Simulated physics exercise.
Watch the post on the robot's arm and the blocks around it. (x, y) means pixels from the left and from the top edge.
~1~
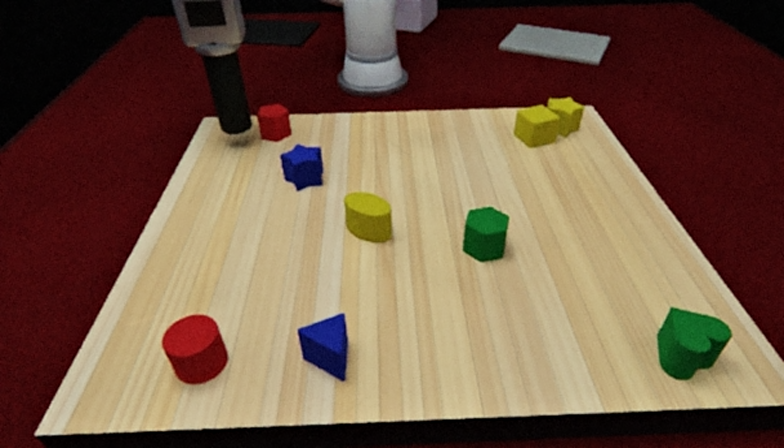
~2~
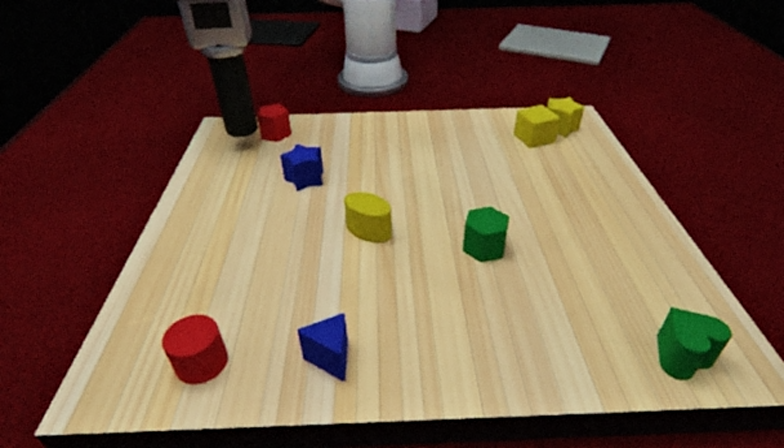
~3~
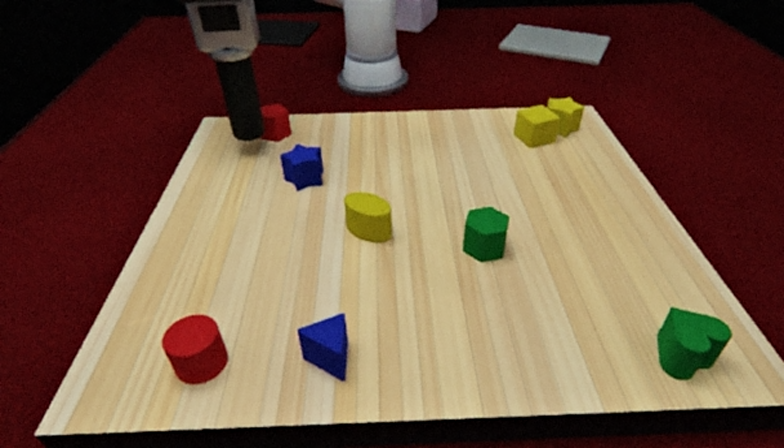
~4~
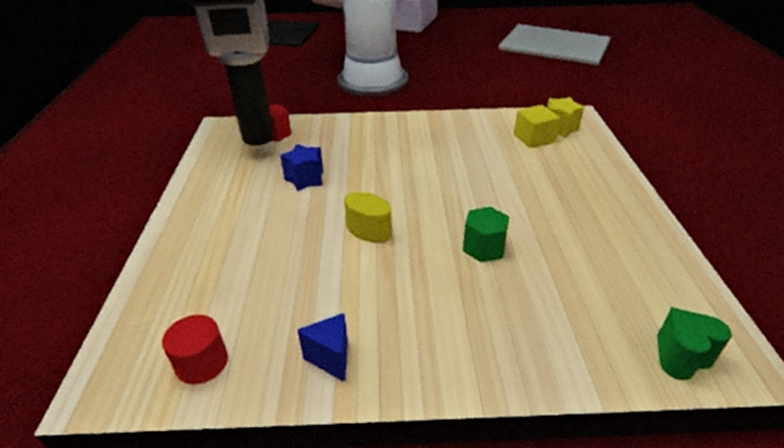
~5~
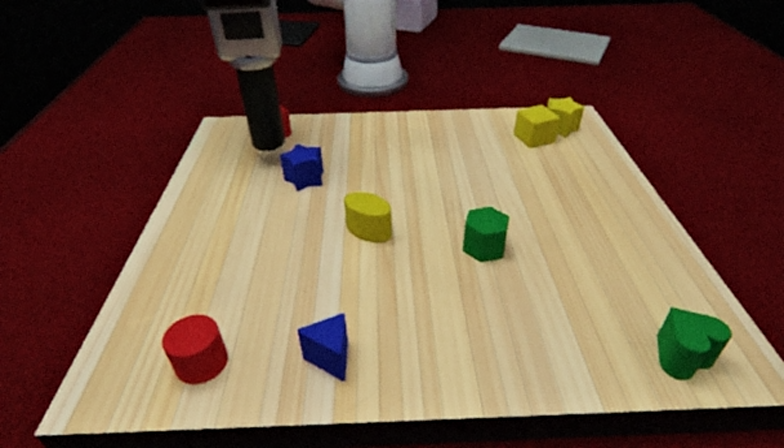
We see colored blocks spread across a wooden board as a robot arm's dark post moves slightly right and toward the viewer, passing in front of the red block near the blue star-shaped block, while the blocks stay still.
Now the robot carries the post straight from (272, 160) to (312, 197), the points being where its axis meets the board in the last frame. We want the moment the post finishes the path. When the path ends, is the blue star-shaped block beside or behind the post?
In short: No.
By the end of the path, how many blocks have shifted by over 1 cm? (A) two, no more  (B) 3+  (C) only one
I choose C.
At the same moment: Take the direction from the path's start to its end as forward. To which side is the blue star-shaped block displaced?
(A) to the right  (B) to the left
B (to the left)
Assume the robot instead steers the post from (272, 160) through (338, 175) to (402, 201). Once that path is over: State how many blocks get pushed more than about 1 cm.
Of all the blocks, just one travels more than a centimetre.
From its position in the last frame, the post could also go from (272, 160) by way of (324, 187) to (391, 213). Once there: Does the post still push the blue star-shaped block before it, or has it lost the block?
It will keep going ahead of the post.
On the path given first. One third of the way, post at (281, 155); blue star-shaped block at (304, 155).
Two thirds of the way, post at (295, 167); blue star-shaped block at (322, 165).
At the end, post at (309, 179); red pentagon unmoved; blue star-shaped block at (341, 172), turned 25° anticlockwise.
